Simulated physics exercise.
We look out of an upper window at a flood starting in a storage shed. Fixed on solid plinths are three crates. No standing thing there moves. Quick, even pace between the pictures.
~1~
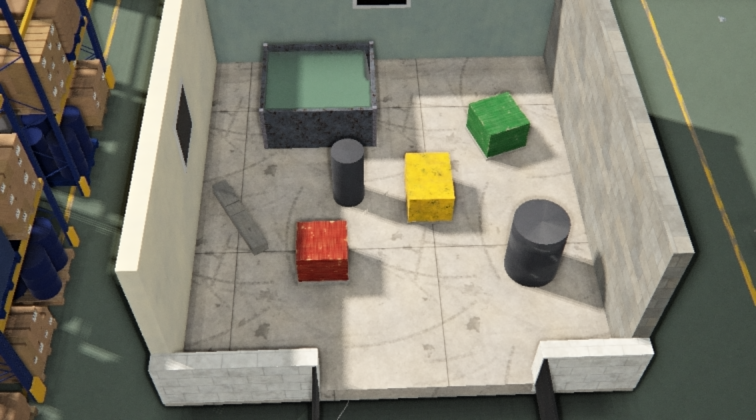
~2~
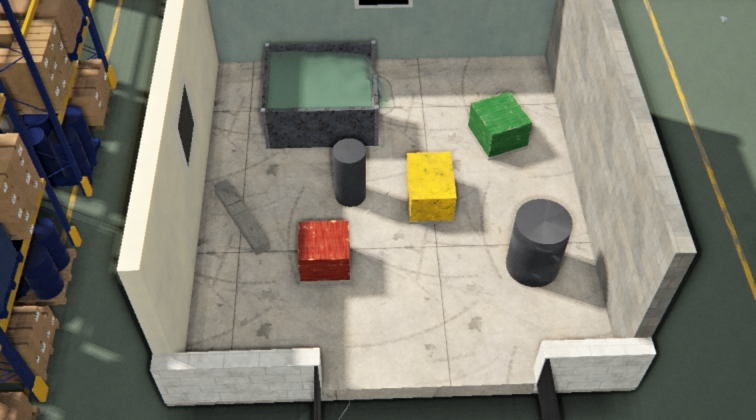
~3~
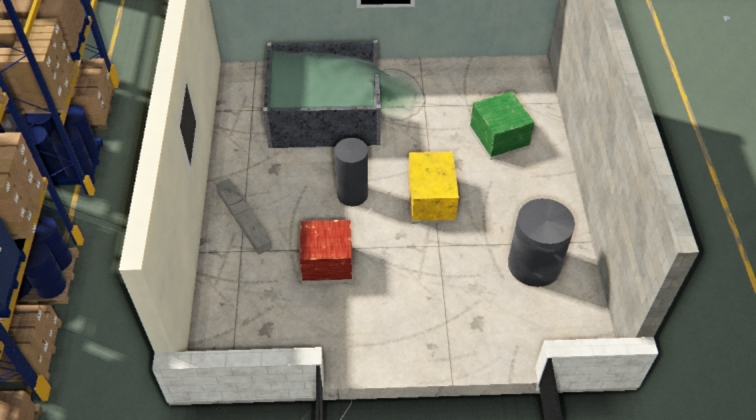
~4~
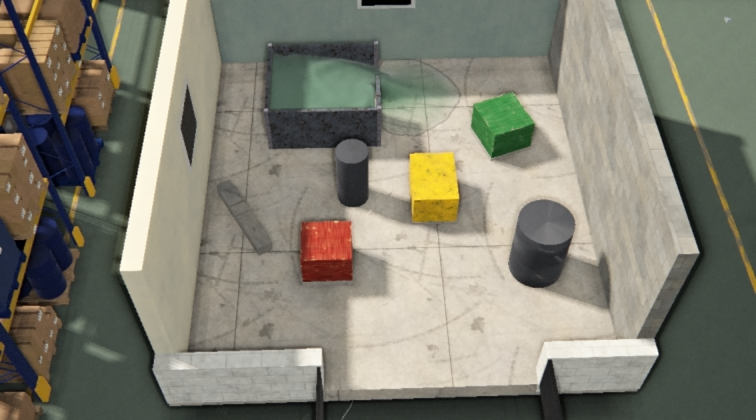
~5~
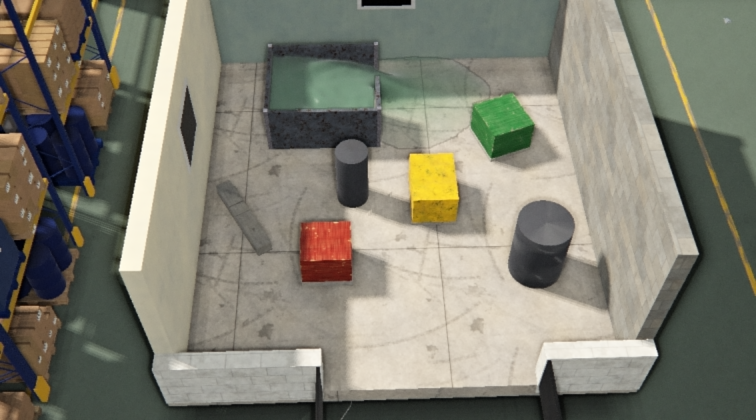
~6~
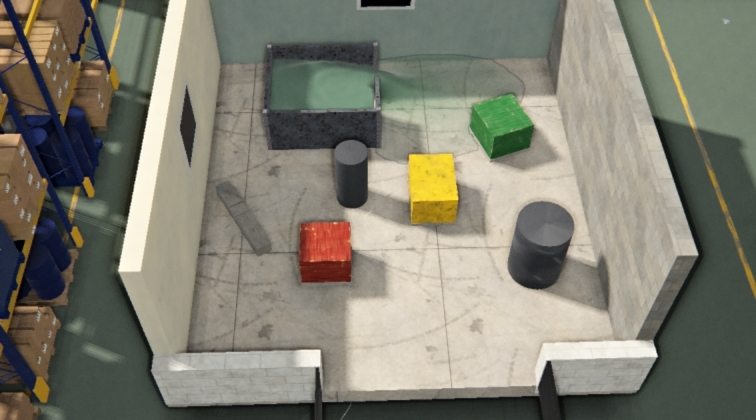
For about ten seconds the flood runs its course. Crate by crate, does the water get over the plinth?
One by one: Red crate: Dry; yellow crate: Wet; green crate: Wet.
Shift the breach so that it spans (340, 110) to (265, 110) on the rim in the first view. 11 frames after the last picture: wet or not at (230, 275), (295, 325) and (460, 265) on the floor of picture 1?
Obs. 1: Sodden; obs. 2: Sodden; obs. 3: Sodden.
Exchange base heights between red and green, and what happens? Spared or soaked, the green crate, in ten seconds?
Then: The green crate gets wet.
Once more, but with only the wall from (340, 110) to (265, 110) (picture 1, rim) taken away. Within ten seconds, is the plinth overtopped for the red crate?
In my view the red one gets reached.
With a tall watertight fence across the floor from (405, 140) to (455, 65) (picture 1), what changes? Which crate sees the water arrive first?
The yellow crate is first.
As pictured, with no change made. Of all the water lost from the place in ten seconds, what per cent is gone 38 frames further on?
Log: Around 30 %, estimated.
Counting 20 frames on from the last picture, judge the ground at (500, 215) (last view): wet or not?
There: Wet.
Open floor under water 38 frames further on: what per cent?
Estimated share: Around 70 %.
A moment on, water covers 20 % of the floor; the red crate not reached, the yellow crate water round its plinth, the green crate water round its plinth.
Next, water covers 30 % of the floor; the red crate not reached, the yellow crate water round its plinth, the green crate water round its plinth.
Then, water covers 40 % of the floor; the red crate not reached, the yellow crate water round its plinth, the green crate water round its plinth.
Later, water covers 70 % of the floor; the red crate water round its plinth, the yellow crate water round its plinth, the green crate water round its plinth.
In the end, water covers 95 % of the floor; the red crate stayed above the water, the yellow crate was topped, the green crate was topped.
